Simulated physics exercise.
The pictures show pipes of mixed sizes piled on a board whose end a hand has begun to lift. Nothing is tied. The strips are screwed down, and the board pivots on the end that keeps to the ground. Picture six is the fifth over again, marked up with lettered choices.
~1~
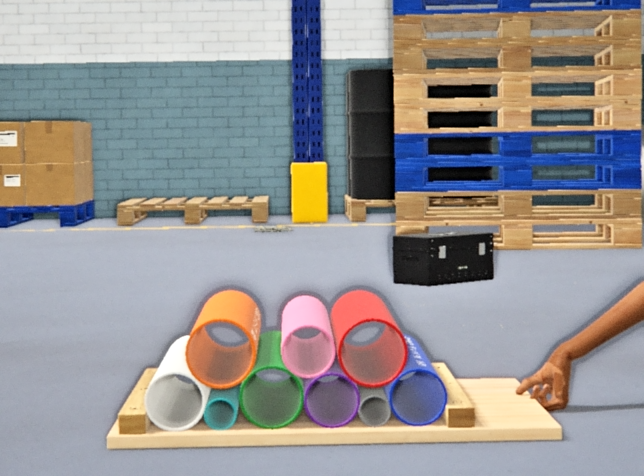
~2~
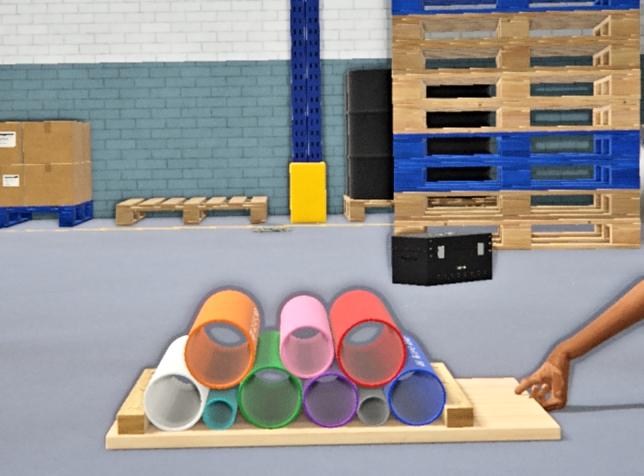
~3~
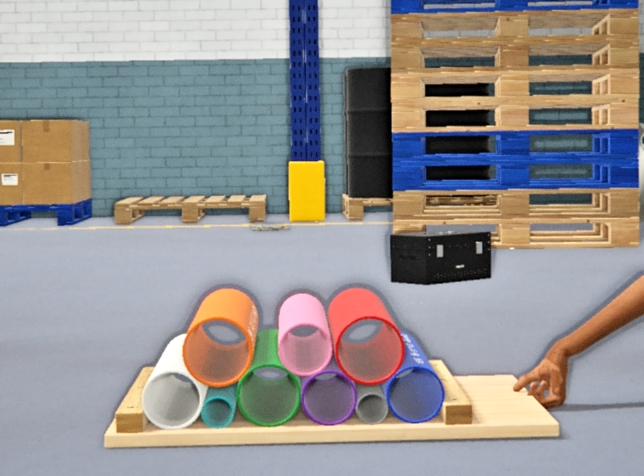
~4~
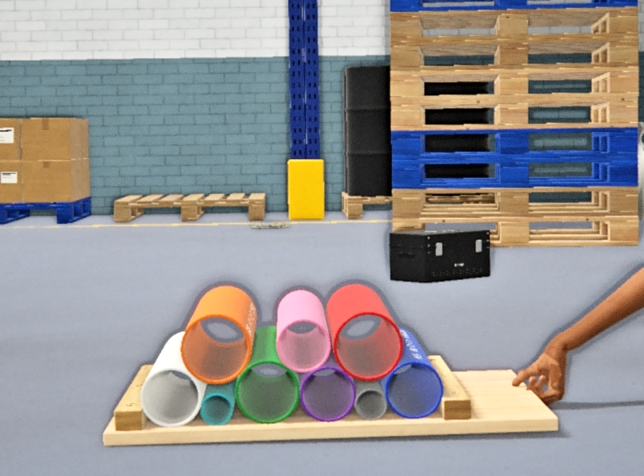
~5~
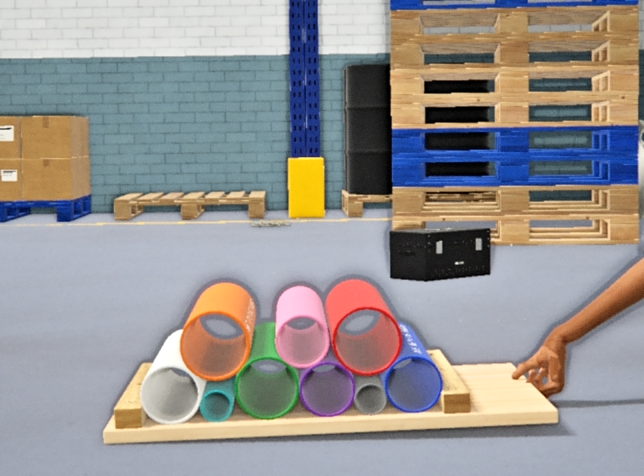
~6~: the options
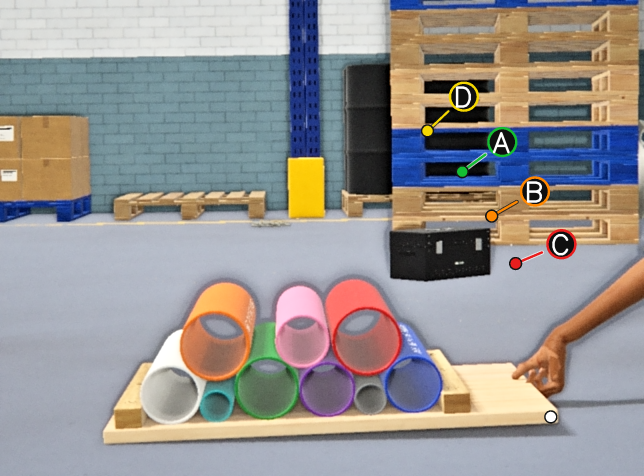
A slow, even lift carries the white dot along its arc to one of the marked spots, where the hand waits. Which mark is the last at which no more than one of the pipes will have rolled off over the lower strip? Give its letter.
The highest mark that will do is A.
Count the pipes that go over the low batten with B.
At B the number is none.
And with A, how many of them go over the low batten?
At A the number is none.
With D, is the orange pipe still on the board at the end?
No.
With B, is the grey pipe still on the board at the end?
Yes.
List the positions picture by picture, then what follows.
In the first frame, orange pipe (220, 353); red pipe (373, 353); pink pipe (308, 351).
In the second frame, pink pipe (307, 351); board (329, 401).
In the third frame, board (328, 399); grey pipe (372, 409); blue pipe (416, 395); pink pipe (305, 349).
In the fourth frame, board (327, 395); white pipe (171, 397); green pipe (267, 393); turquoise pipe (217, 410).
In the fifth frame, board (327, 391); white pipe (171, 395); turquoise pipe (216, 407).
On the marked copy, A at (462, 172); B at (492, 216); C at (516, 263); D at (427, 131); the white dot at (551, 417).
With A. Early on, board at 20°.
Further on, board at 36°.
At the end, board at 36°, none over the low batten.
As for the rest, B none over the low batten; C none over the low batten; D three over the low batten (orange, red, pink).
